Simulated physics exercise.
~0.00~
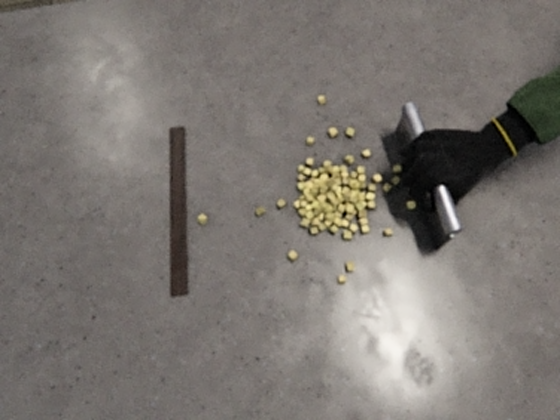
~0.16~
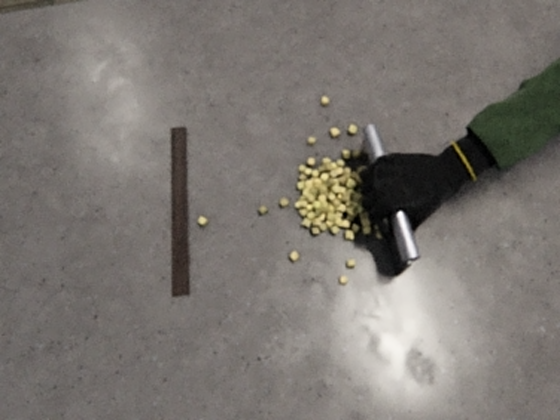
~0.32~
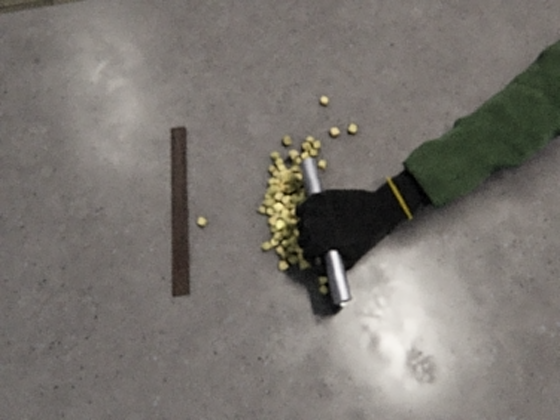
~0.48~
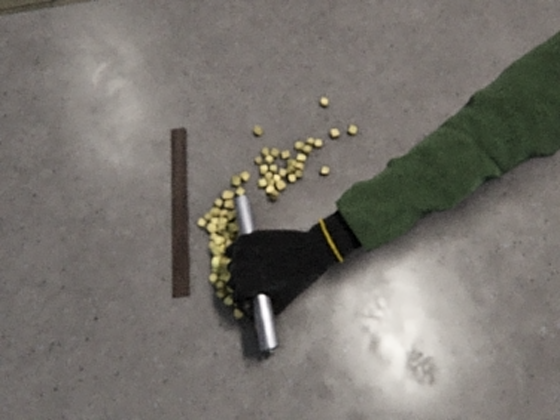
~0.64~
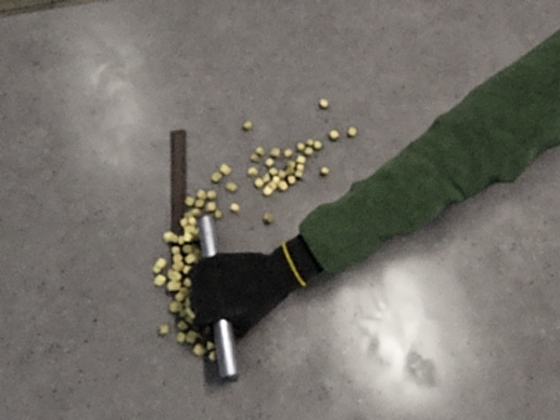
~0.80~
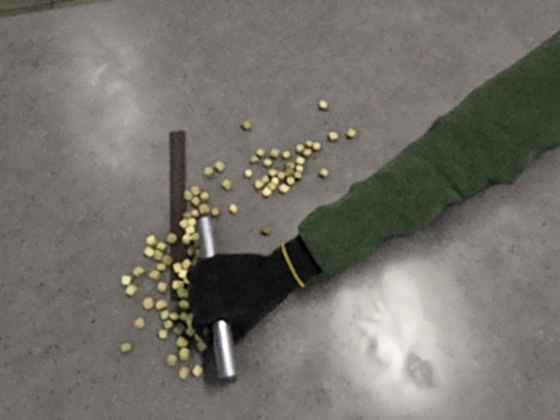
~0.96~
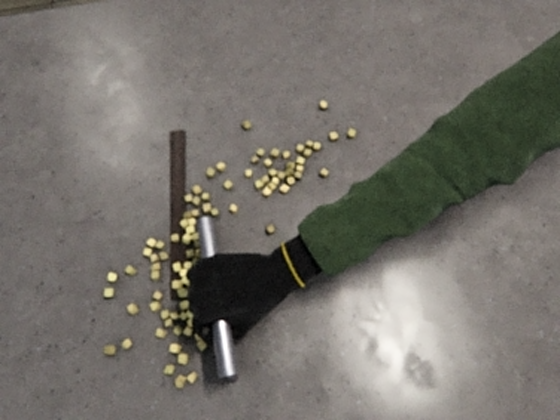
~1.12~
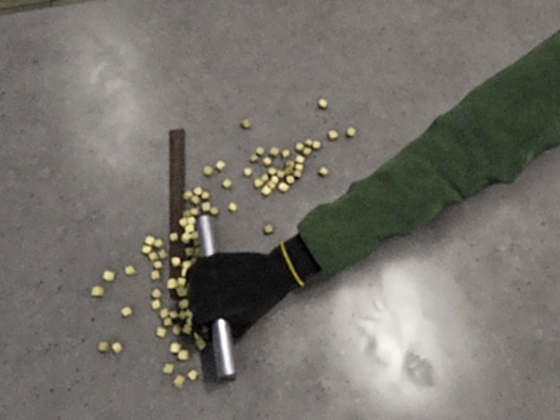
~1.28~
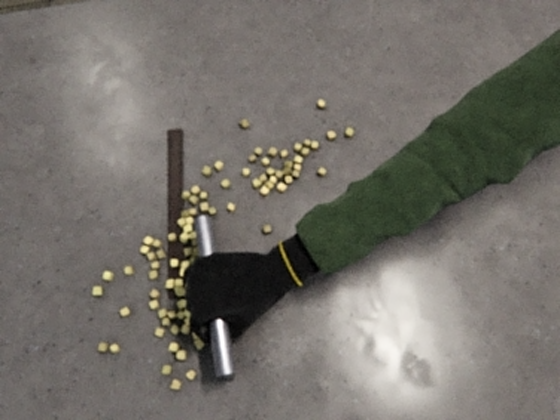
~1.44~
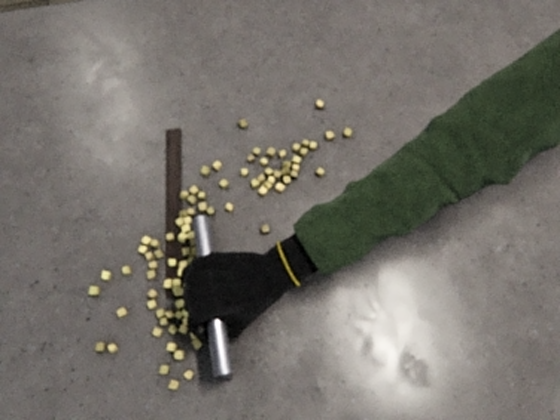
A black-gloved hand in a green sleeve grips a silvery scraper at the right of a grey concrete floor, seen from above. A heap of small yellow potato cubes lies near the middle, with a dark strip fixed to the floor on the left. The hand pushes the scraper left and downward into the heap, driving many cubes along while others stay behind at the upper right. It reaches the strip's lower part and halts, as cubes tumble past and scatter leftward. Finally the cubes lie still, some around the strip, most elsewhere, the hand still holding the scraper.
